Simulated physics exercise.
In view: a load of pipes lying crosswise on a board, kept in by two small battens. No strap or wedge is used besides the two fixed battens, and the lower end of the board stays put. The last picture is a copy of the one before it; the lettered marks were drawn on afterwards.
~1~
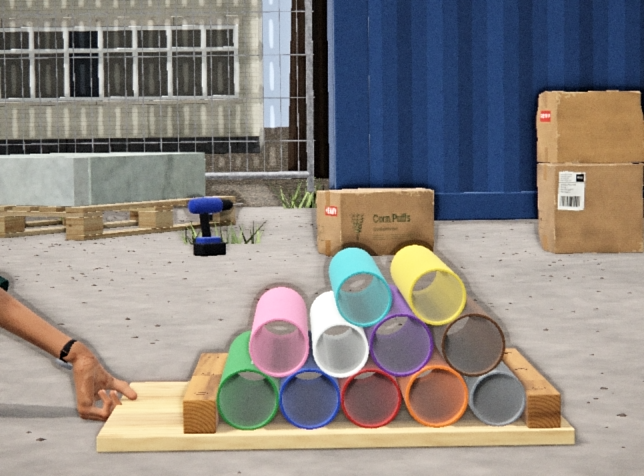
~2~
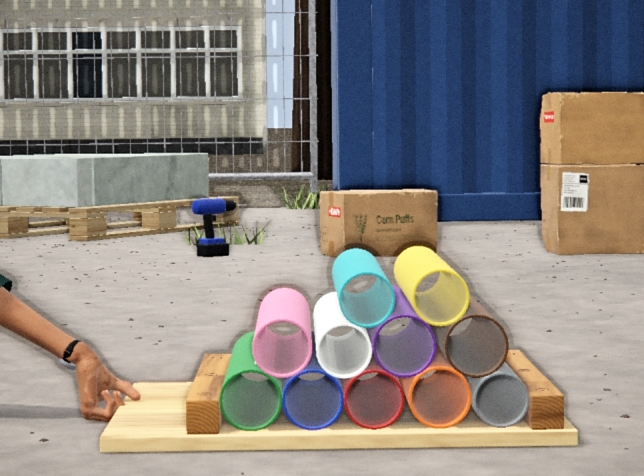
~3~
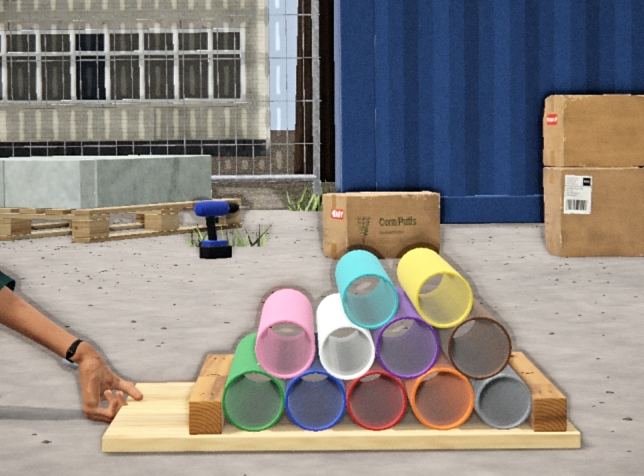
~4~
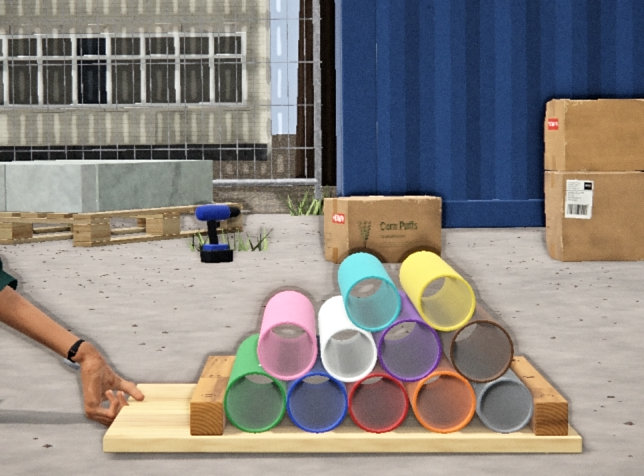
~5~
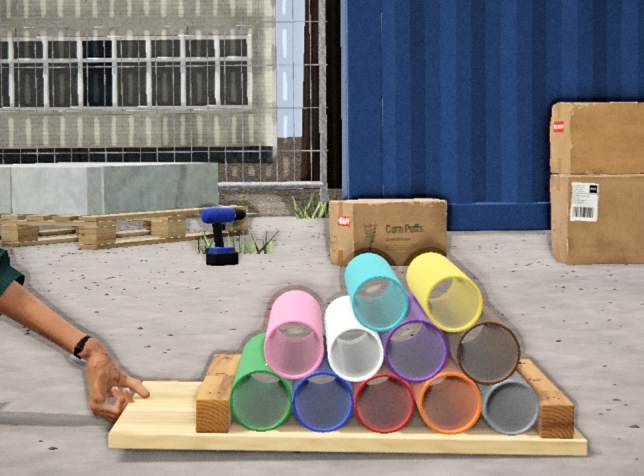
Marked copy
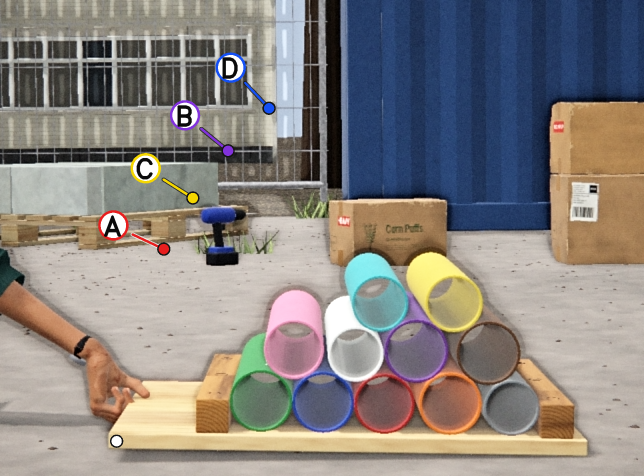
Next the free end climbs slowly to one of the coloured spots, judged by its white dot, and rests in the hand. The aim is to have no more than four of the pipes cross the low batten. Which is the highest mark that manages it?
At most to A.
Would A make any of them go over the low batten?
Yes, at A.
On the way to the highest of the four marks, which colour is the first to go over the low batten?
First is the brown one.
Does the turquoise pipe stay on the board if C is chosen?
No, with C.
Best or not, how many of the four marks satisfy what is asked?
One of them.
On the marked copy, A at (164, 249); B at (228, 151); C at (193, 198); D at (269, 108); the white dot at (116, 441).
Following A. Soon after the start, board at 16°.
Later, board at 26°.
In the end, board at 26°, two over the low batten (brown, yellow).
As for the rest, B six over the low batten; C six over the low batten; D six over the low batten.
